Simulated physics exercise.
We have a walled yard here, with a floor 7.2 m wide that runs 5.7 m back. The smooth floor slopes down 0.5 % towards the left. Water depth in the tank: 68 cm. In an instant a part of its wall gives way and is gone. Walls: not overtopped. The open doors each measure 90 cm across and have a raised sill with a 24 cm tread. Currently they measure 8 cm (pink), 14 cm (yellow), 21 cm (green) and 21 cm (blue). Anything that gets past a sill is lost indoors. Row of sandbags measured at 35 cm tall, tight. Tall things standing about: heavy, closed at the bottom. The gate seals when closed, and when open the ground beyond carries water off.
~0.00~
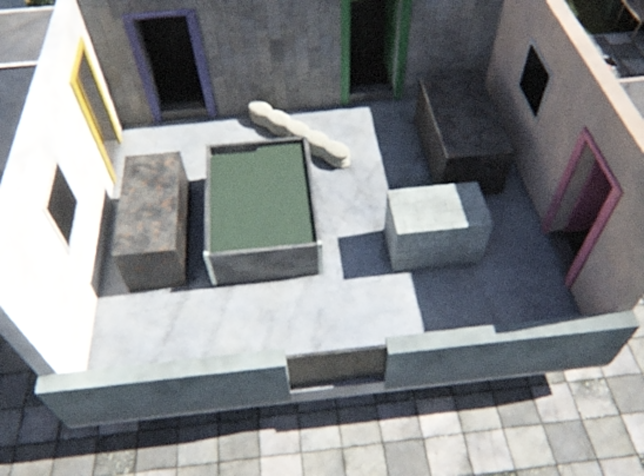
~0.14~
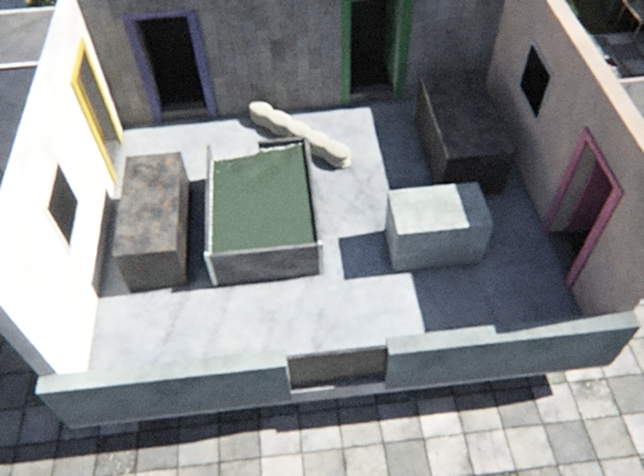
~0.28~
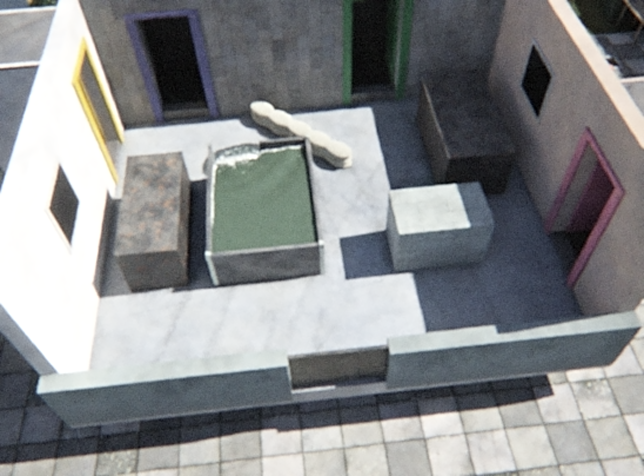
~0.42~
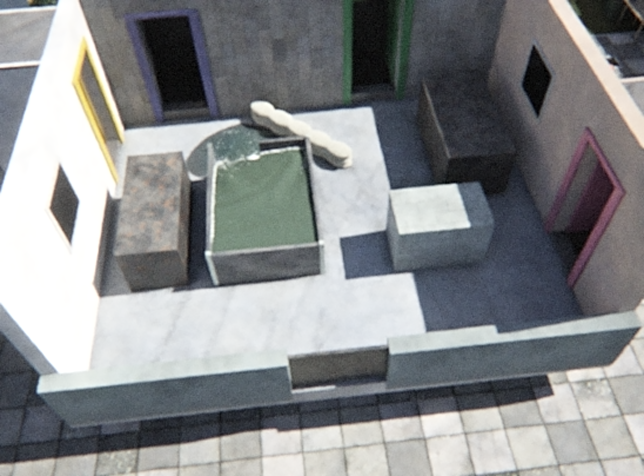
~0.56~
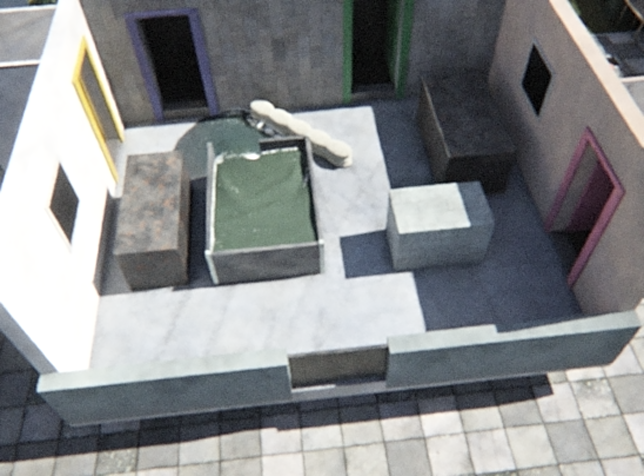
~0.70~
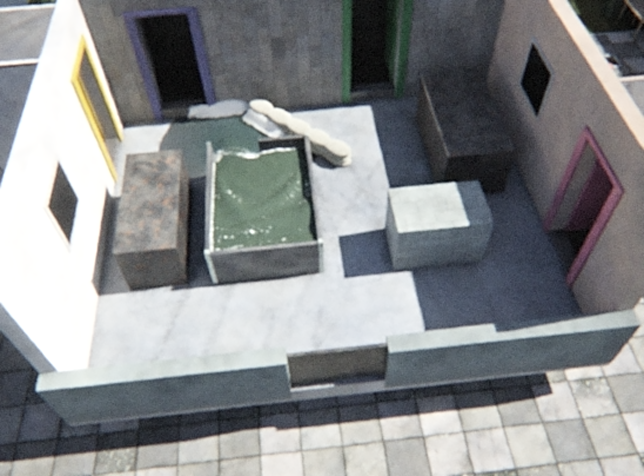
The clip opens on a roofless walled yard where still green water fills a tank between blocks and a pale, lumpy row. The water dips and churns at the tank's far side, then pours out behind it, spreading across the pale floor to the blue door while the tank's surface ripples.
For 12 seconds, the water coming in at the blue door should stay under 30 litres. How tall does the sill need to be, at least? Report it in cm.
Close to 24 cm is just enough.
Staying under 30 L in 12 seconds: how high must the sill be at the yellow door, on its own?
Roughly 24 cm at the yellow door.
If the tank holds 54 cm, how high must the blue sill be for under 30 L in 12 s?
Roughly 19 centimetres would do it.
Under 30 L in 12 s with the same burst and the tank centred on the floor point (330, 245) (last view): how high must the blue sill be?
About 22 centimetres.
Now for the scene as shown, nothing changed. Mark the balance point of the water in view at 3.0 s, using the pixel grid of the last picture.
Around (230, 188).
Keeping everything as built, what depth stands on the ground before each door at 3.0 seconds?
Pink door 0 cm, yellow door 27 cm, green door 0 cm, blue door 24 cm.
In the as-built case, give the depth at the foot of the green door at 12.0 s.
About 0.0 centimetres.
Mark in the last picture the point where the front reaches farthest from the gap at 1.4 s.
Around (123, 126).
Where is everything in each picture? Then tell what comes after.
In the first picture, still water, 68 cm deep, in the tank at (260, 195); the blue door at (175, 76) is dry.
In the second picture, water pours out on the far side and has run 0.3 m, to a hidden place; about 6 cm deep outside, 68 cm at the back.
In the third picture, water pours out on the far side and has run 0.7 m, to a hidden place; about 10 cm deep outside, 68 cm at the back.
In the fourth picture, the front is at (236, 128), 1.3 m from the gap on the far side; 1.6 m2 of floor is wet, 68 cm left at the back.
In the fifth picture, the front is at (211, 117), 1.7 m from the gap on the far side; 2.7 m2 of floor is wet, 67 cm left at the back.
In the sixth picture, the gap is on the far side, the front 1.8 m out at (199, 104); the back of the tank holds 64 cm; water is at the blue door at (176, 74).
After 1.4 s water covers 15 % of the floor, deepest (45 cm) near (235, 116); 31 cm at the blue door, 8 litres in over its 21 cm sill.
After 3.0 s water covers 25 % of the floor, deepest (37 cm) near (133, 125); 24 cm at the blue door, 51 litres in over its 21 cm sill.
After 12.0 s water covers 85 % of the floor, deepest (14 cm) near (84, 398); 11 cm at the blue door, 65 litres in over its 21 cm sill.
At the blue door as built, the water arrived by 0.7 s and peaked near 32 cm at 1.6 s.
With a sill of 20.5 cm, 72 litres would have come in within the 12 s; with 28 cm, 12 litres. So under 30 litres takes about 24 cm.
